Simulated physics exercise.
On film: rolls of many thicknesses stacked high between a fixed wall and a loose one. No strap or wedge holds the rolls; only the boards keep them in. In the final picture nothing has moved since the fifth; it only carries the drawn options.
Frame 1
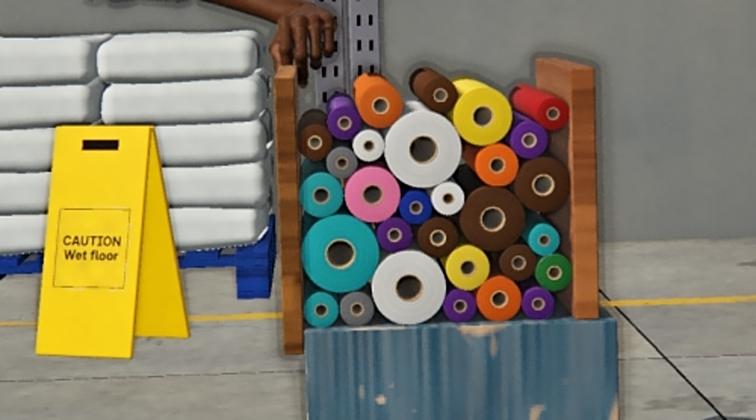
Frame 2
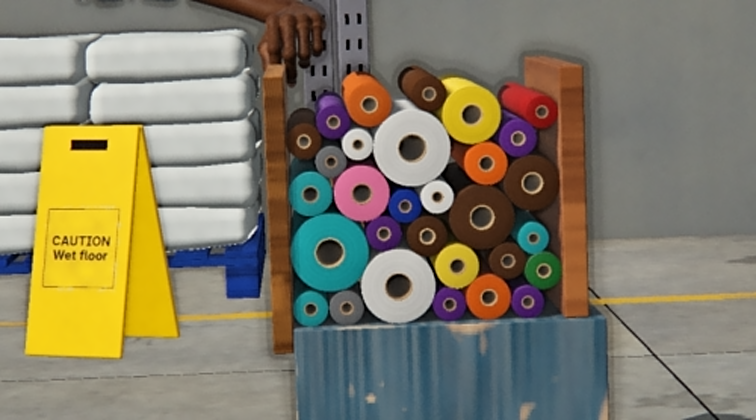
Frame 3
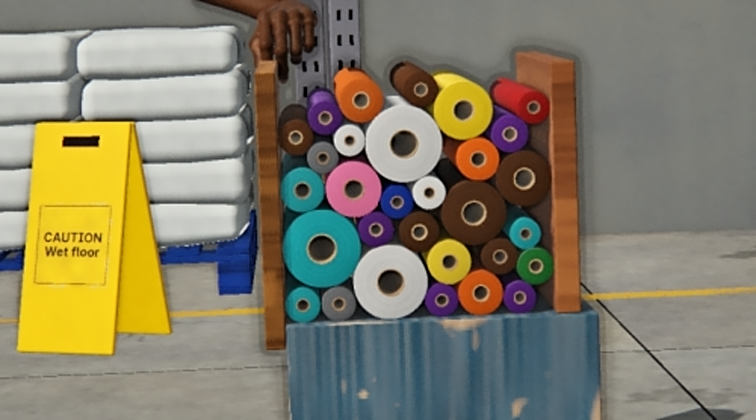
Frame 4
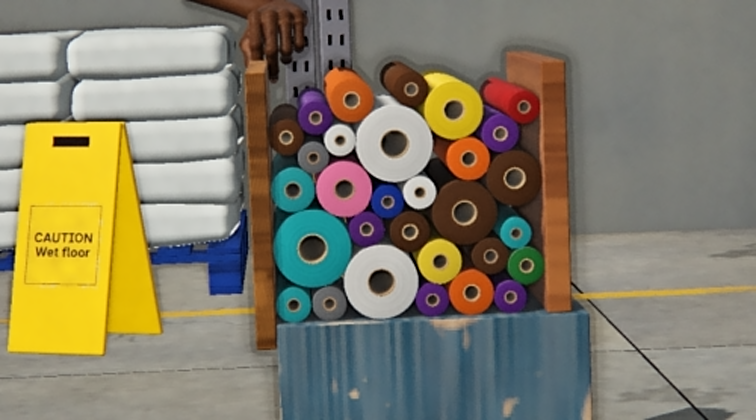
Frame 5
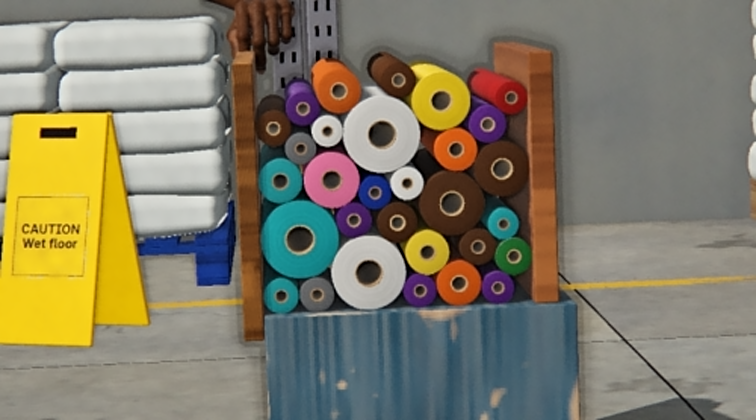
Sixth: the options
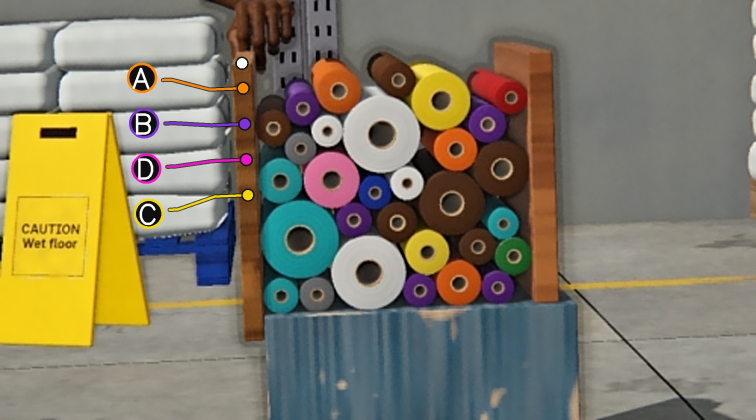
A hand stays by the left board beside stacked colourful rolls as the view drifts right.
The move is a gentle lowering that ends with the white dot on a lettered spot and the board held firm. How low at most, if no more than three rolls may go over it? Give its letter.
Slide it to C.
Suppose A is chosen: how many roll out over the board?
With A, none.
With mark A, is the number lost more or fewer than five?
At A, fewer than five.
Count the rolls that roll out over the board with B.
At B the number is none.
On the marked copy, A at (243, 88); B at (245, 124); C at (248, 195); D at (246, 160); the white dot at (242, 63).
Following C. Soon after the start, top of the board (256, 125).
Later, top of the board (259, 193).
In the end, top of the board (259, 194), two out over the board.
As for the rest, A none out over the board; B none out over the board; D none out over the board.
